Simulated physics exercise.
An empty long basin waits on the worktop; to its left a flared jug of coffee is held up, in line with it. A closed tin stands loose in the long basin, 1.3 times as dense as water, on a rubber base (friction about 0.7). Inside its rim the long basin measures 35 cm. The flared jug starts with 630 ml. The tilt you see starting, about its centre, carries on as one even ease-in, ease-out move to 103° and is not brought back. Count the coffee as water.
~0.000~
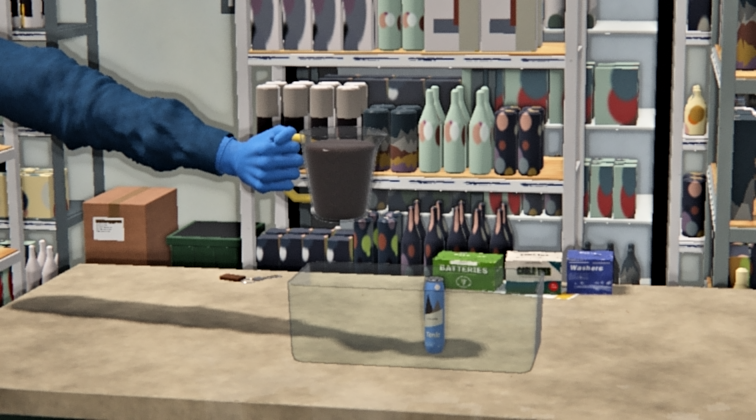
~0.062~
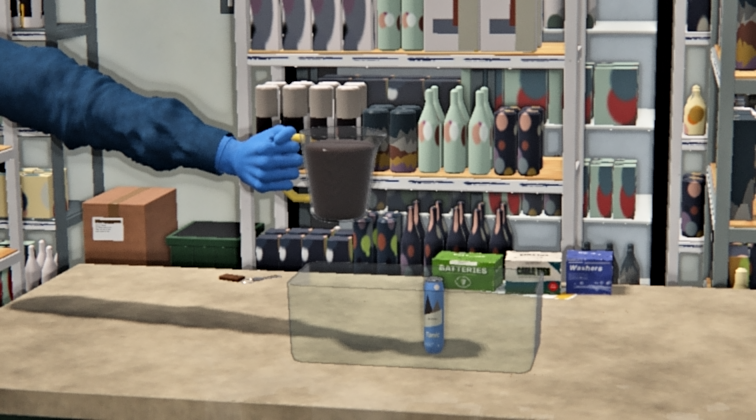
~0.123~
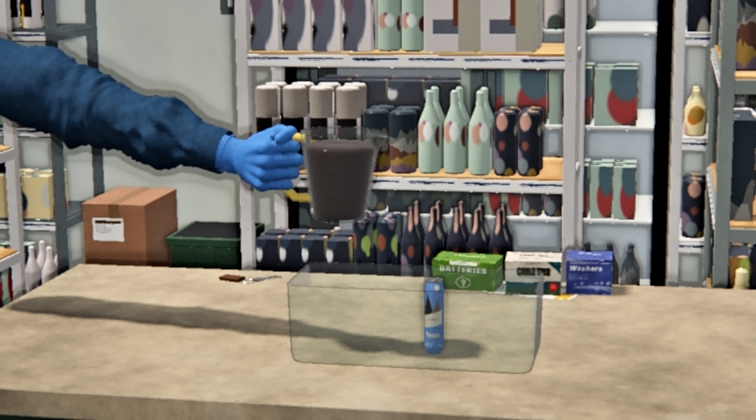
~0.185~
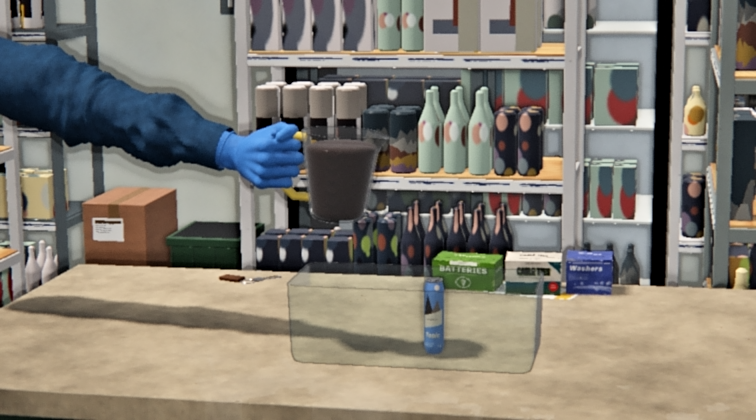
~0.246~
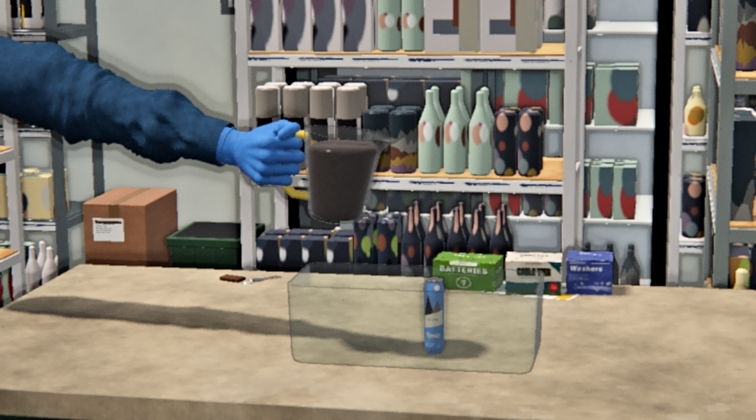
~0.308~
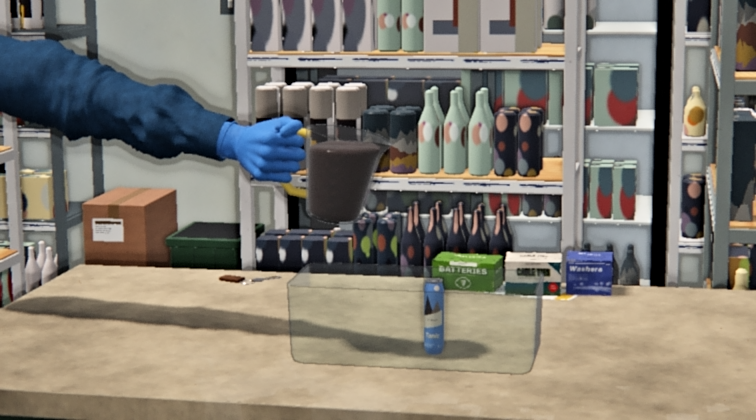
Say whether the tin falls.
The tin topples.
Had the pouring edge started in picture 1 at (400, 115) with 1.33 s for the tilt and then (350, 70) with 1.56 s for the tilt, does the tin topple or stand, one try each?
First it remains upright; then it goes over.
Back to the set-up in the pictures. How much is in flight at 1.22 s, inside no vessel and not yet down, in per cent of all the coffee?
Near 18 in a hundred.
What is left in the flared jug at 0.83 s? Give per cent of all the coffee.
About 80 per cent.
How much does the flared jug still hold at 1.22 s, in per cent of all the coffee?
About 26 per cent.
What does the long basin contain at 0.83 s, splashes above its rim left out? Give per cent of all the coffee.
Some 5 per cent.
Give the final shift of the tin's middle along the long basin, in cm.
About 7.0 cm.
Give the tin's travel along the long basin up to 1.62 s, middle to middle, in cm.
Some 5 cm.
Then, 0.83 s in, the tilt is 57° and 80 per cent is still to pour; the tin stands where it began.
Then, 1.22 s in, the tilt is 91° and 27 per cent is still to pour; the tin stands where it began.
Then, 1.62 s in, the tilt is 103° and 1 per cent is still to pour; the tin leans 56°.
Then, 2.06 s in, the tilt is 103° and 0 per cent is still to pour; the tin lies on its side.
Finally, the tin lies on its side.
